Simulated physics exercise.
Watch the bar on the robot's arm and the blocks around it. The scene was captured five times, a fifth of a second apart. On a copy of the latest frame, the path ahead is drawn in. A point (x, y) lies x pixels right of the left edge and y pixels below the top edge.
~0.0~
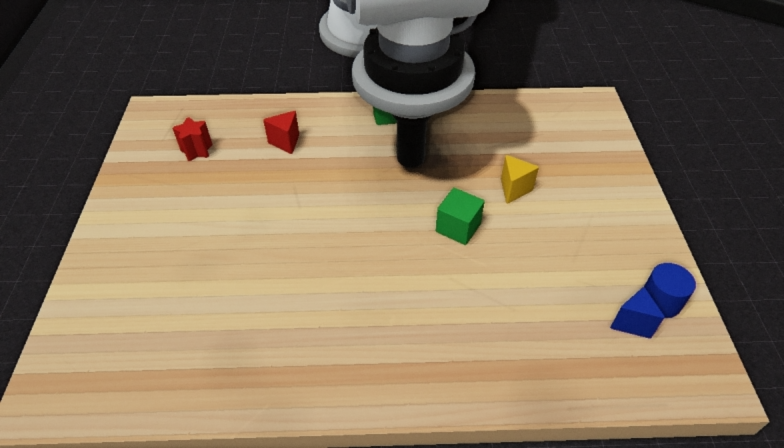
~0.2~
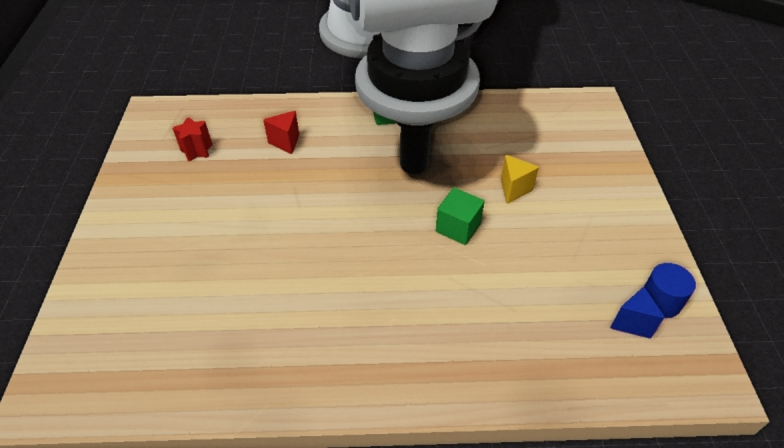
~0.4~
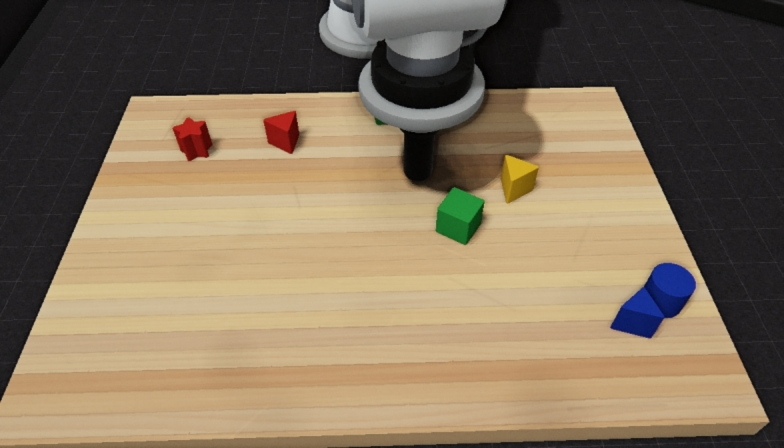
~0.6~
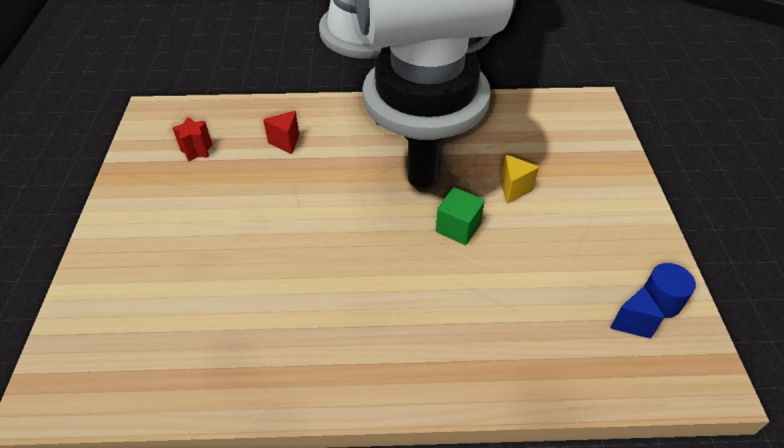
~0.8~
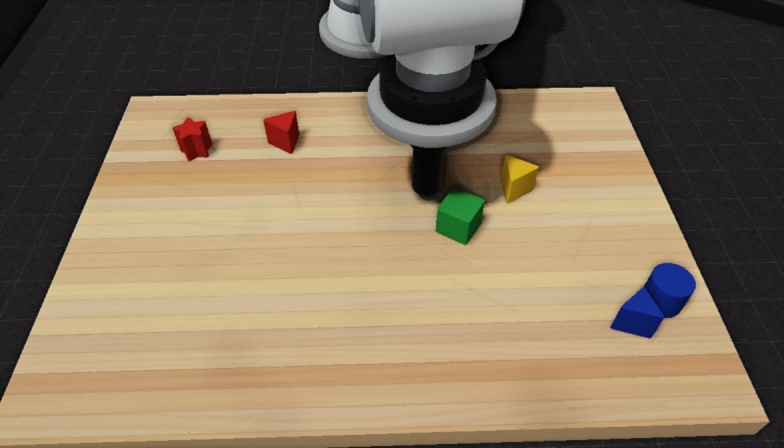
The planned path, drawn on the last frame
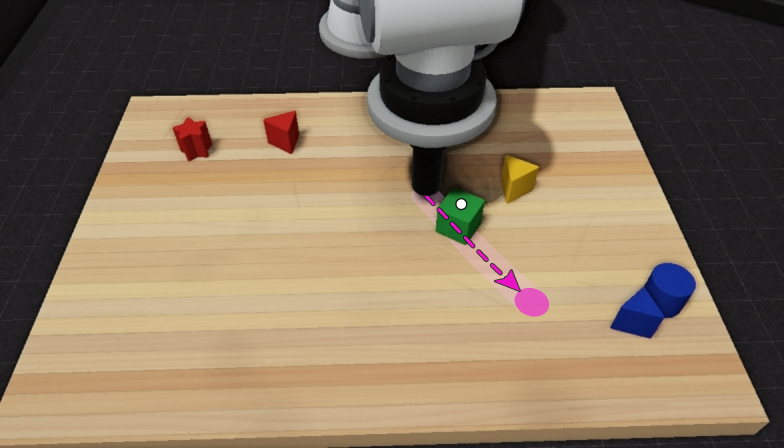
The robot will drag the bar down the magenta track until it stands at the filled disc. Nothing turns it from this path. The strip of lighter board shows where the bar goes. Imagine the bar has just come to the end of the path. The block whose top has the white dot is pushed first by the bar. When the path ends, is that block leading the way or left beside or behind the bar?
It keeps leading.
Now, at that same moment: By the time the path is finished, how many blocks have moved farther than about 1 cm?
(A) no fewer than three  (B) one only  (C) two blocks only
(B)
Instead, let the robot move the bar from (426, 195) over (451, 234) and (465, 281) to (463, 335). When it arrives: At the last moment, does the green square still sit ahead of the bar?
I'd say no.
Path on the board, from (426, 195) to (532, 302); the dot is on the green square.
The first path, step by step. One third of the way, bar at (458, 221); green square at (481, 228), turned 15° clockwise.
Two thirds of the way, bar at (492, 256); green square at (513, 268), turned 35° clockwise.
At the end, bar at (534, 294); green square at (546, 314), turned 75° clockwise; yellow three-sided block in place.
